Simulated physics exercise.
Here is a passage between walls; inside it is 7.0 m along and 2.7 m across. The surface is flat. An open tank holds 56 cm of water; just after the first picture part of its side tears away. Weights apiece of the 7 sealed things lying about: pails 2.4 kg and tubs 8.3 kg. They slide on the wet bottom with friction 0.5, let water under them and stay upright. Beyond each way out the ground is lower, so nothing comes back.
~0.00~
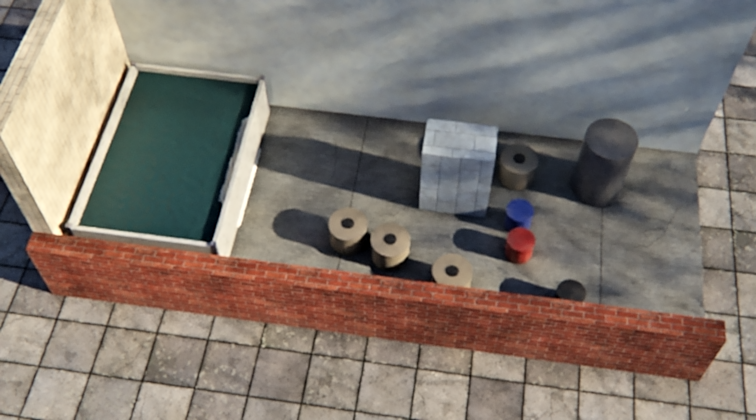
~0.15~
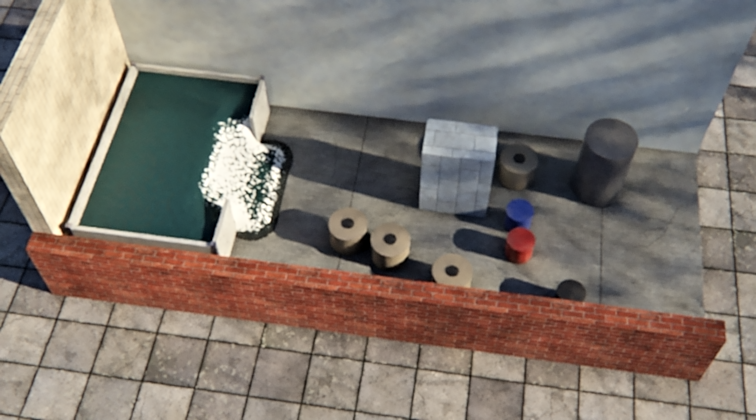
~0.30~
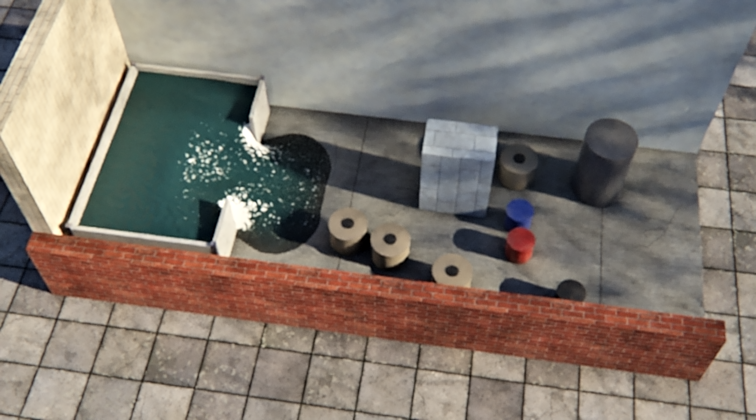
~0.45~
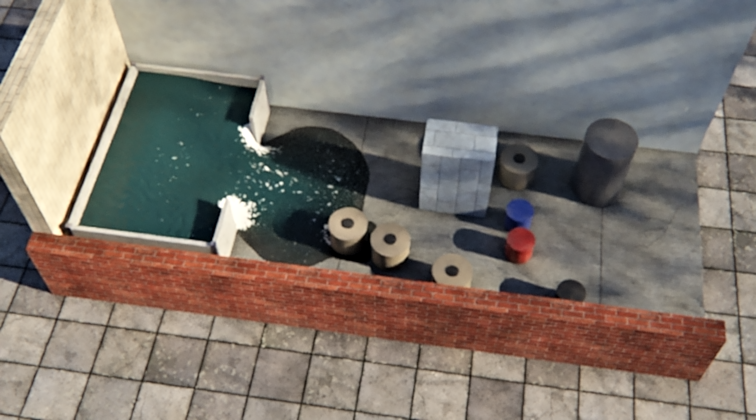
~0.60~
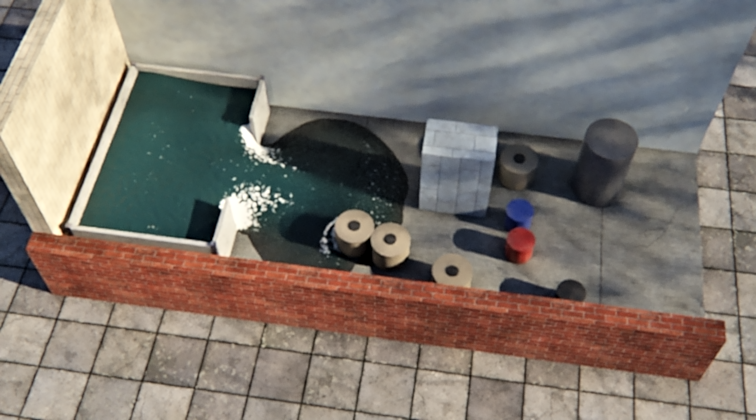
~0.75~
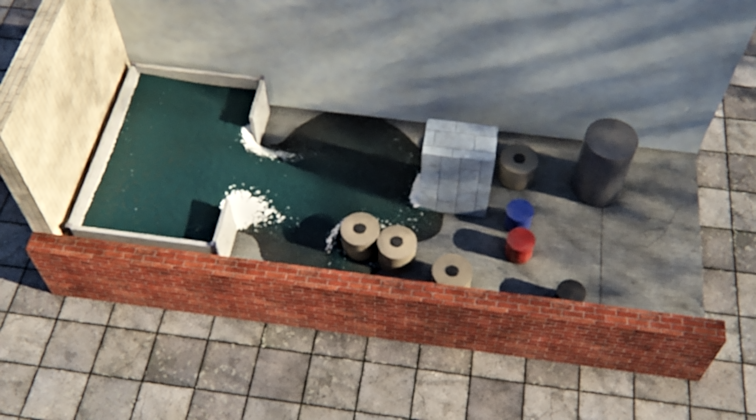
The video shows water bursting through a gap in the right side of an open tank, spreading rightward across the walled floor, nudging two tan cylinders, and reaching a pale block, while the red and blue pails stay still.
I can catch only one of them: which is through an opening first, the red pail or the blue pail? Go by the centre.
The red one.
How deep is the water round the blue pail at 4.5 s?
About 3 cm.
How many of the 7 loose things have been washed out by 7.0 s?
7 of them.
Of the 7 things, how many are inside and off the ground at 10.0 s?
At that moment 0.
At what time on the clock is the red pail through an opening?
At about 2.5 s.
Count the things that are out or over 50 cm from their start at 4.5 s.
By then 7.
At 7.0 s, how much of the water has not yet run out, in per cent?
About 60 per cent.
After 2.0 s the red pail is near (637, 288), 1.4 m from its start, aground; the blue pail is near (632, 201), 1.3 m from its start, aground; 0 of 7 are out; 4 afloat.
After 4.5 s the red pail has gone out (at 2.4 s); the blue pail is near (668, 197), 1.8 m from its start, afloat; 5 of 7 are out; 2 afloat.
After 7.0 s the red pail has gone out (at 2.4 s); the blue pail has gone out (at 6.2 s); 7 of 7 are out; 0 afloat.
After 10.0 s the red pail has gone out (at 2.4 s); the blue pail has gone out (at 6.2 s); 7 of 7 are out; 0 afloat.
